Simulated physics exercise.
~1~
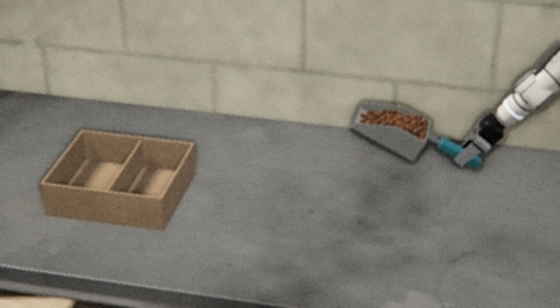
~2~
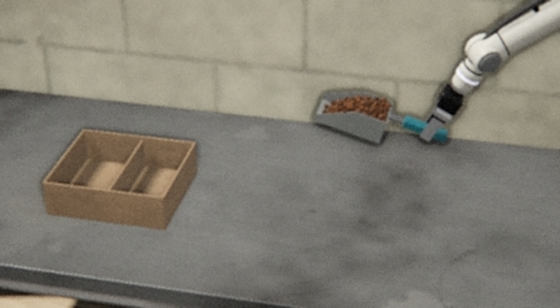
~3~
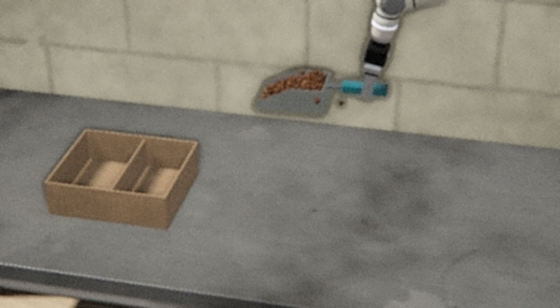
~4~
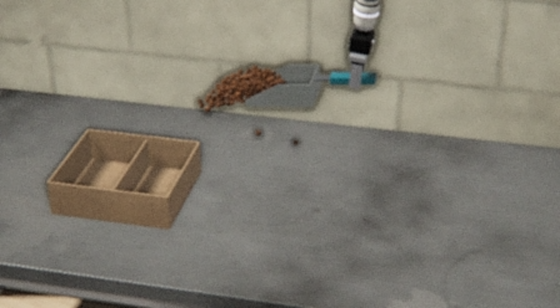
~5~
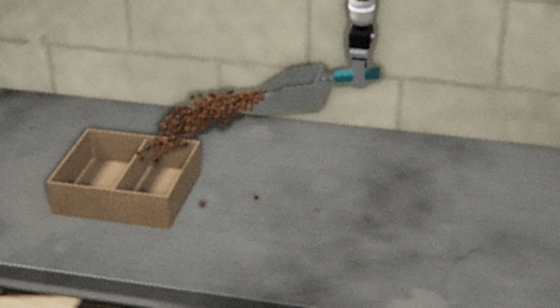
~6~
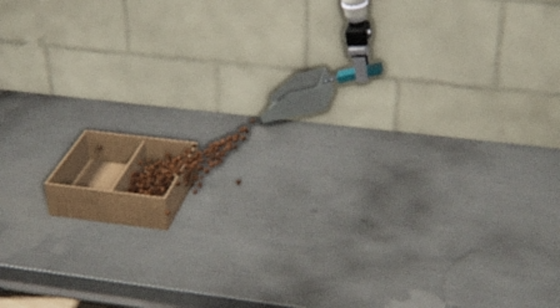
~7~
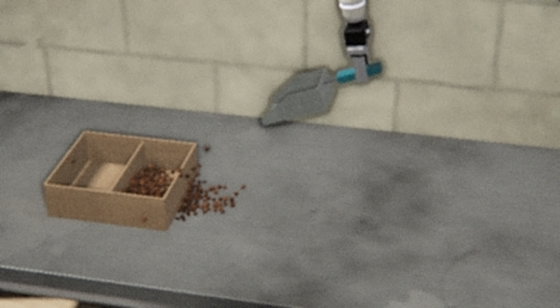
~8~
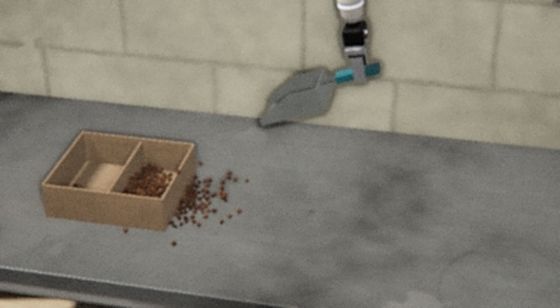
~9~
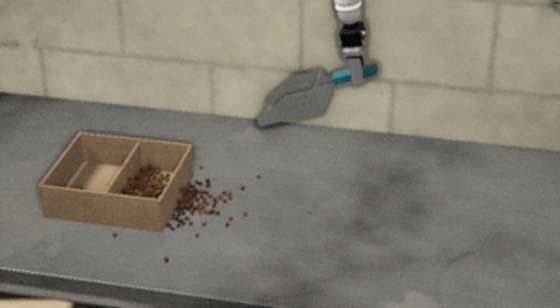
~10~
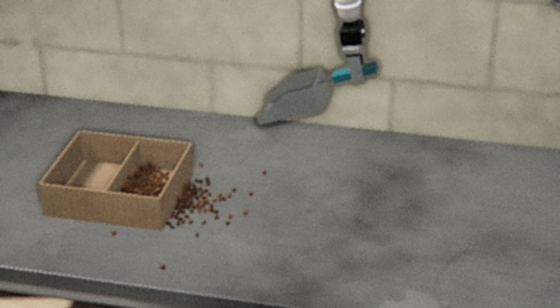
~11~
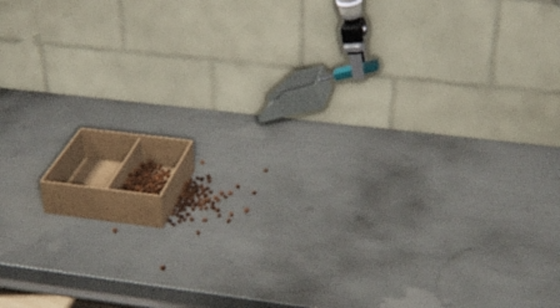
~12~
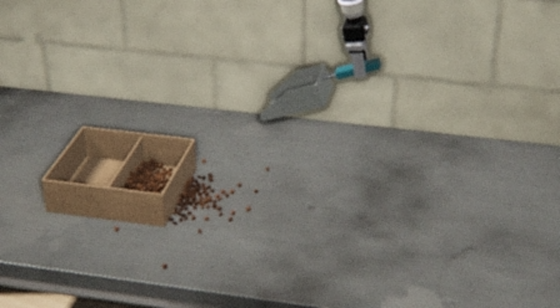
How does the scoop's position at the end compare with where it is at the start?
At the end the scoop is farther to the left and somewhat higher than it is at the start.
